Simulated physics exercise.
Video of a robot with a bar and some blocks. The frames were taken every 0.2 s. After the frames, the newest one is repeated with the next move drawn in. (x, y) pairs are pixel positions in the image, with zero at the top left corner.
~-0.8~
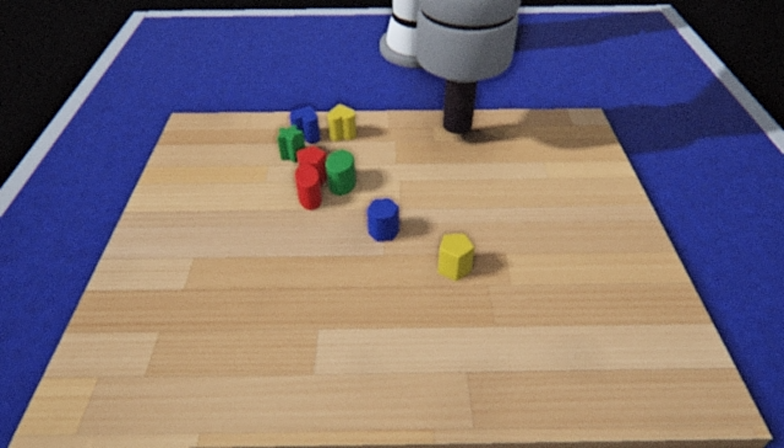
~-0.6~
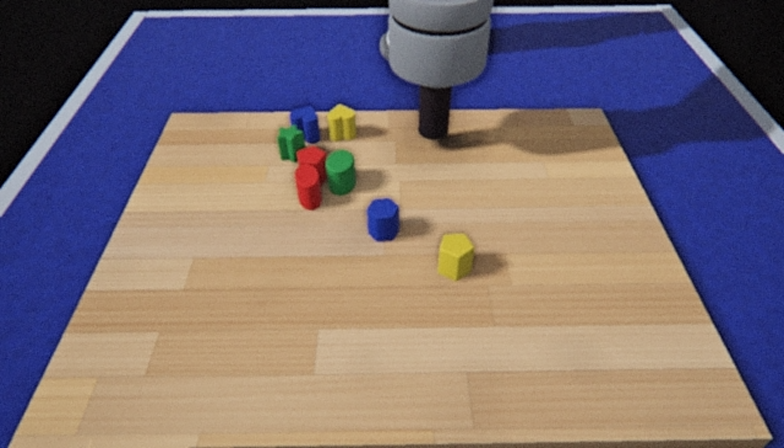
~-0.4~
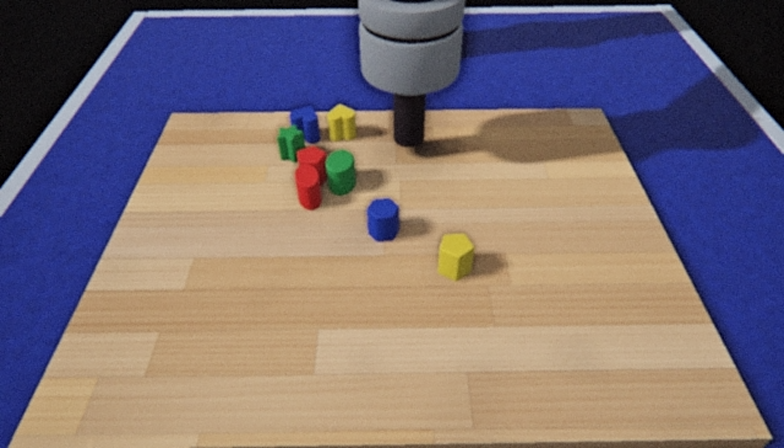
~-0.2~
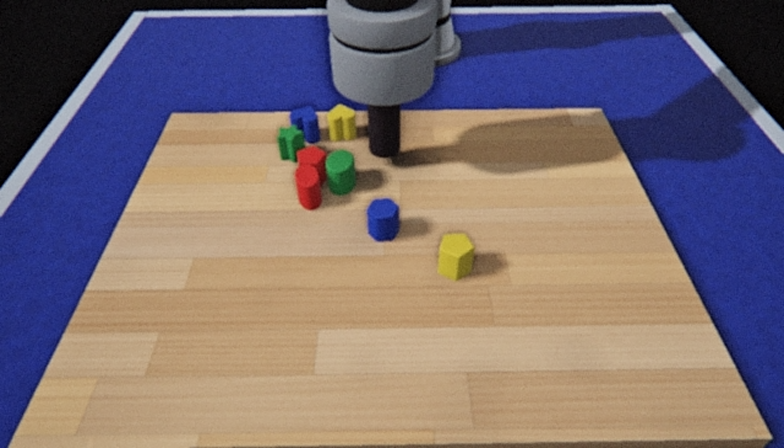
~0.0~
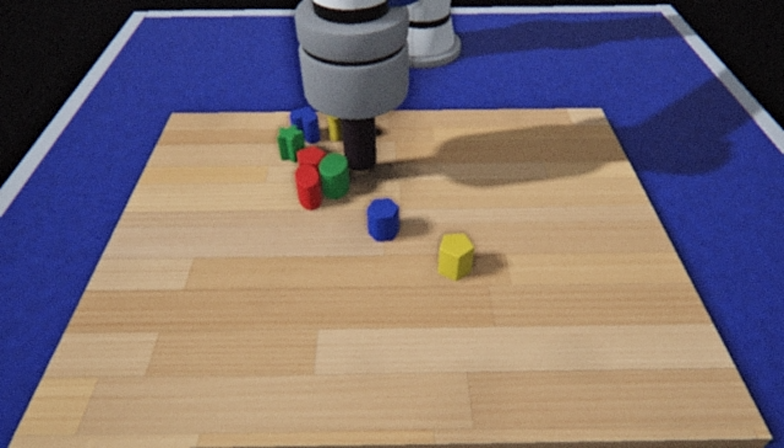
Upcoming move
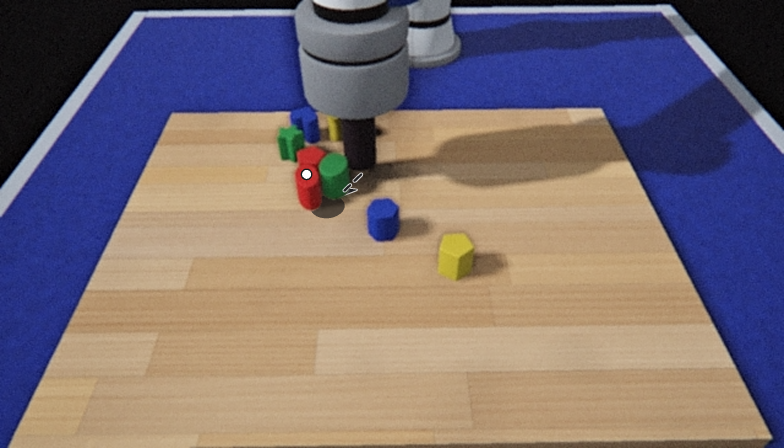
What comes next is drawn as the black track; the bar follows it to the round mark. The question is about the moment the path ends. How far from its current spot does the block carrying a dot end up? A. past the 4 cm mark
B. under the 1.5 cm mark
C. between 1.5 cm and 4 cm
My answer is option A.
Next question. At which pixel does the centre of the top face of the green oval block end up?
It is at (294, 195).
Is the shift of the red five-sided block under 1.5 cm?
Answer: Yes.
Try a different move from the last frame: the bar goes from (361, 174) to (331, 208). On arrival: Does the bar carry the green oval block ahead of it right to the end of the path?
It seems so.
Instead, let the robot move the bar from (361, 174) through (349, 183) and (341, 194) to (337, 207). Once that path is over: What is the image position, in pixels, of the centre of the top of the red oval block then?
If I read the scene right, the answer is (274, 189).
The line goes from (361, 174) to (328, 207); the dot is on the red oval block.
What follows on the original path. Halfway along, bar (343, 178); red oval block (286, 184), turned 35° clockwise; green oval block (314, 180).
At the end, bar (326, 194); red oval block (267, 191), turned 60° clockwise; red five-sided block unmoved; green oval block (294, 195).
